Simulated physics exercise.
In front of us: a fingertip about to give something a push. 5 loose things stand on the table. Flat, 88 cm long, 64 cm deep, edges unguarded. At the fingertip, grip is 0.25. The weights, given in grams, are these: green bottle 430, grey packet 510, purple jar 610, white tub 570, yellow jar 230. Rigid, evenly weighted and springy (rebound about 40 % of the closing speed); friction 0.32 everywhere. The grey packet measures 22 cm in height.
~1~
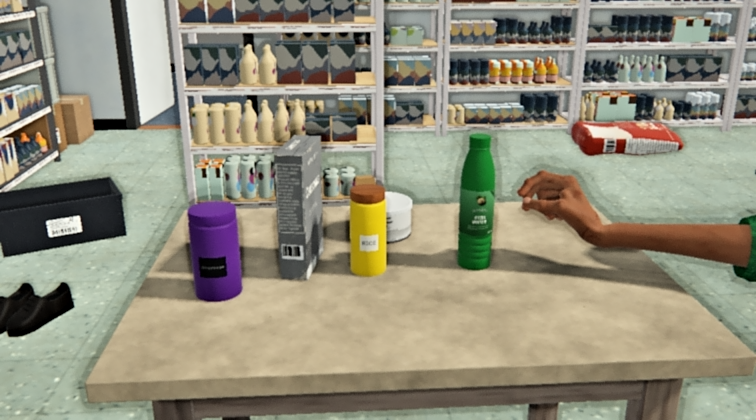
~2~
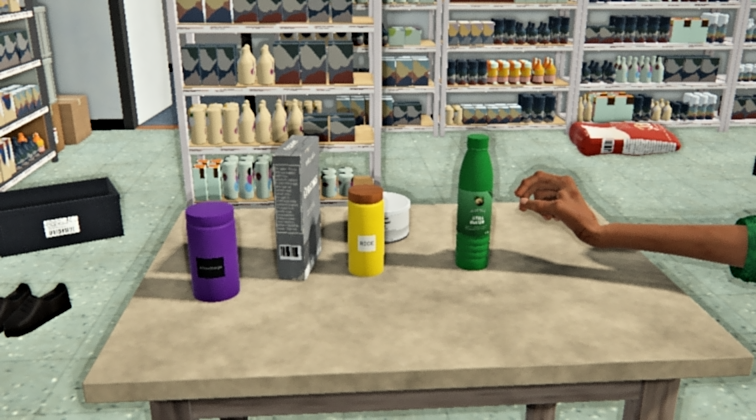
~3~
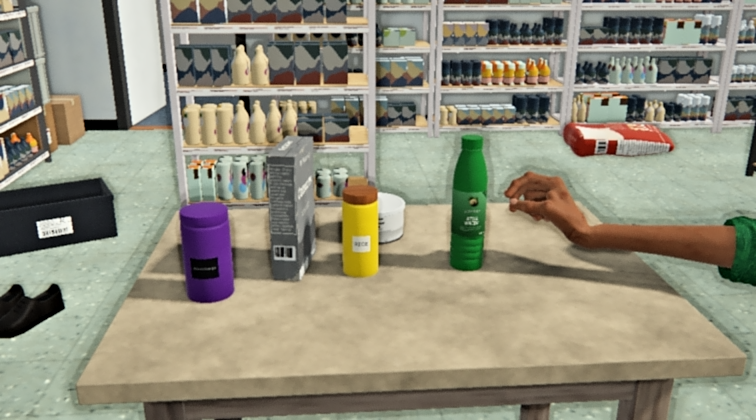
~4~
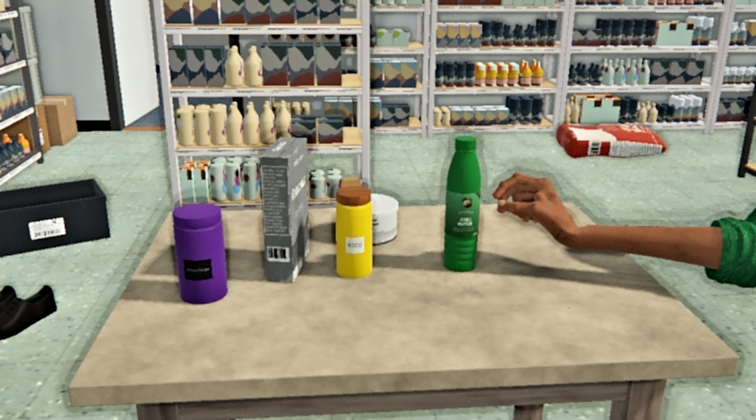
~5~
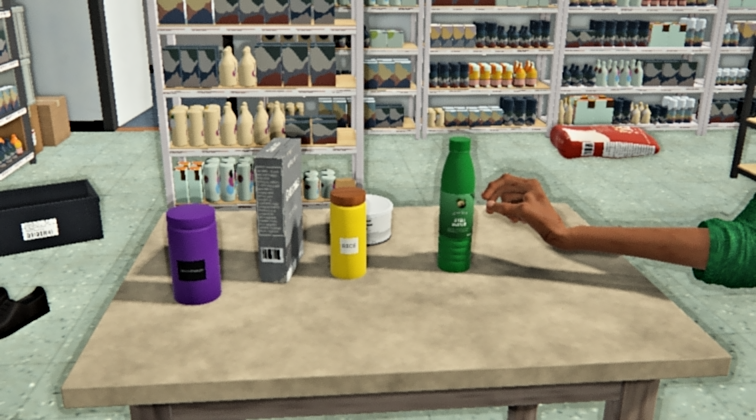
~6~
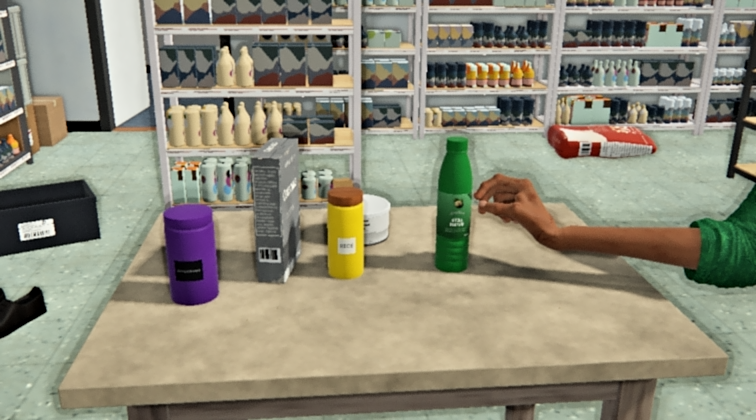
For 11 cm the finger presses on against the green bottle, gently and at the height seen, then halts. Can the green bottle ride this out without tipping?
Knocked over.
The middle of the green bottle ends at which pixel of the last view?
End position, around (368, 242).
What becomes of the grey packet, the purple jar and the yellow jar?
The grey packet stays put; the purple jar stays put; the yellow jar is moved.
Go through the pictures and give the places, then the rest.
In the first frame, hand has come 0 cm; green bottle (477, 202); grey packet (301, 207).
In the second frame, hand has come 0 cm; green bottle (475, 203).
In the third frame, hand has come 1 cm; green bottle (469, 203); grey packet (293, 208).
In the fourth frame, hand has come 2 cm; green bottle (463, 204).
In the fifth frame, hand has come 3 cm; green bottle (457, 205); grey packet (281, 209).
In the sixth frame, hand has come 4 cm; green bottle (454, 205).
Then, 0.90 s later than the last frame, hand has come 12 cm; green bottle tilted 46° near (393, 213); yellow jar tilted 7°.
Then, 1.60 s later than the last frame, hand has come 16 cm; green bottle on its side near (369, 240); yellow jar tilted 52°.
When it is over, lying over on the table, green bottle and yellow jar; the other 3 within 5 cm of the start. End places, in pixels of the last picture, green bottle near (368, 242).
